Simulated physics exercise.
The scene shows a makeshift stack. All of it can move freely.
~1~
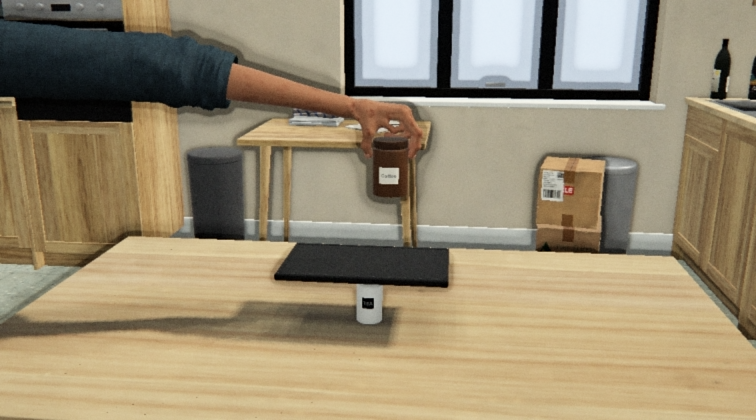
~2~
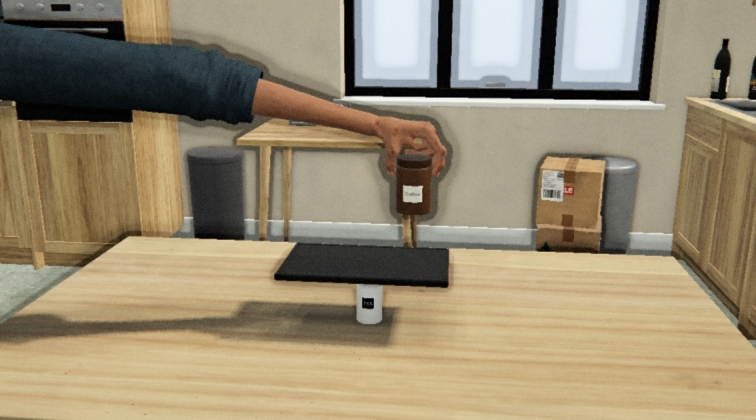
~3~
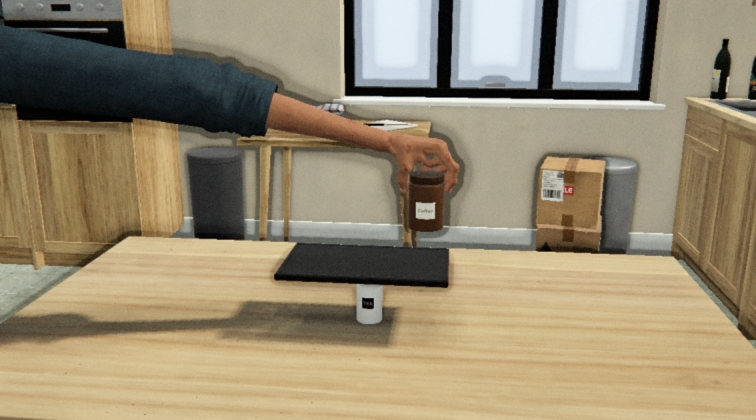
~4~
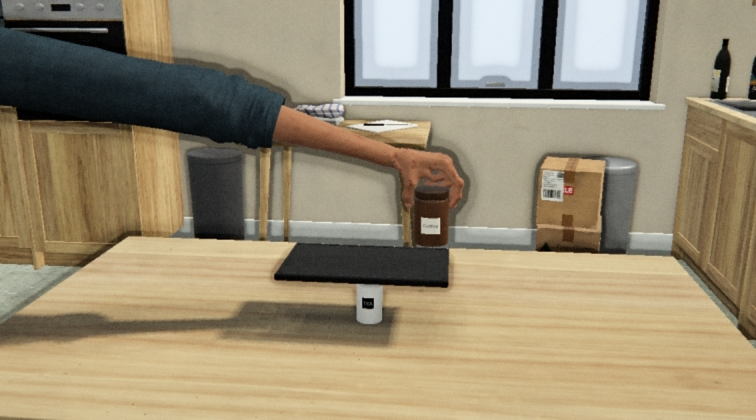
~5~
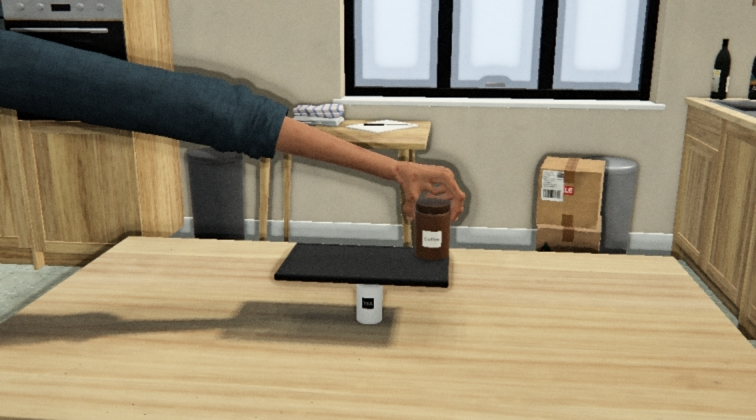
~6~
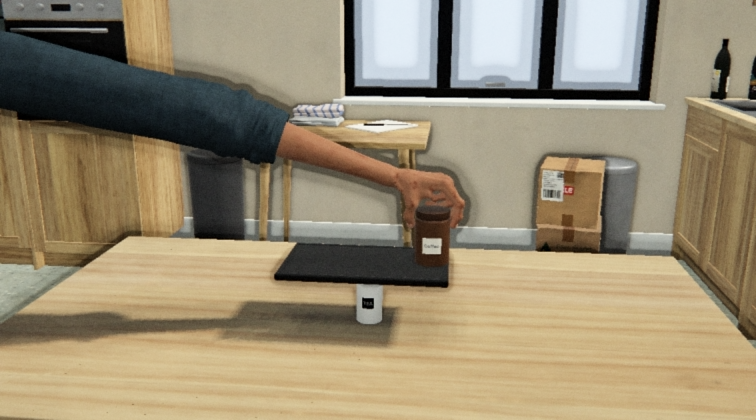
An arm in a dark blue sleeve reaches in from the left over a pale wooden table, seen from slightly above in a kitchen. A black slab rests on a small white container mid-table, with cardboard boxes, a grey bin and a window behind. The hand carries a brown jar rightward and down, then sets it on the slab's right end, still gripping it, while the view stays fixed.
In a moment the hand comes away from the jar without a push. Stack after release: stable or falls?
It will most likely end up unbalanced.
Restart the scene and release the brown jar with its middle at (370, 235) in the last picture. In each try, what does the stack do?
Well, it survives then.
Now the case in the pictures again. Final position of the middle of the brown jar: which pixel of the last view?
Look around (467, 304) in the final frame.
Then, 0.30 s after the last picture, brown jar now fallen; black lid tipped 33° from how it was.
Then, 0.40 s after the last picture, black lid tipped 60° from how it was.
Then, 0.60 s after the last picture, black lid tipped 50° from how it was.
At rest, fallen, brown jar; tipped over in the stack, black lid; white shaker in place. Seen from the same camera at the end, brown jar near (467, 304). The stack comes apart.
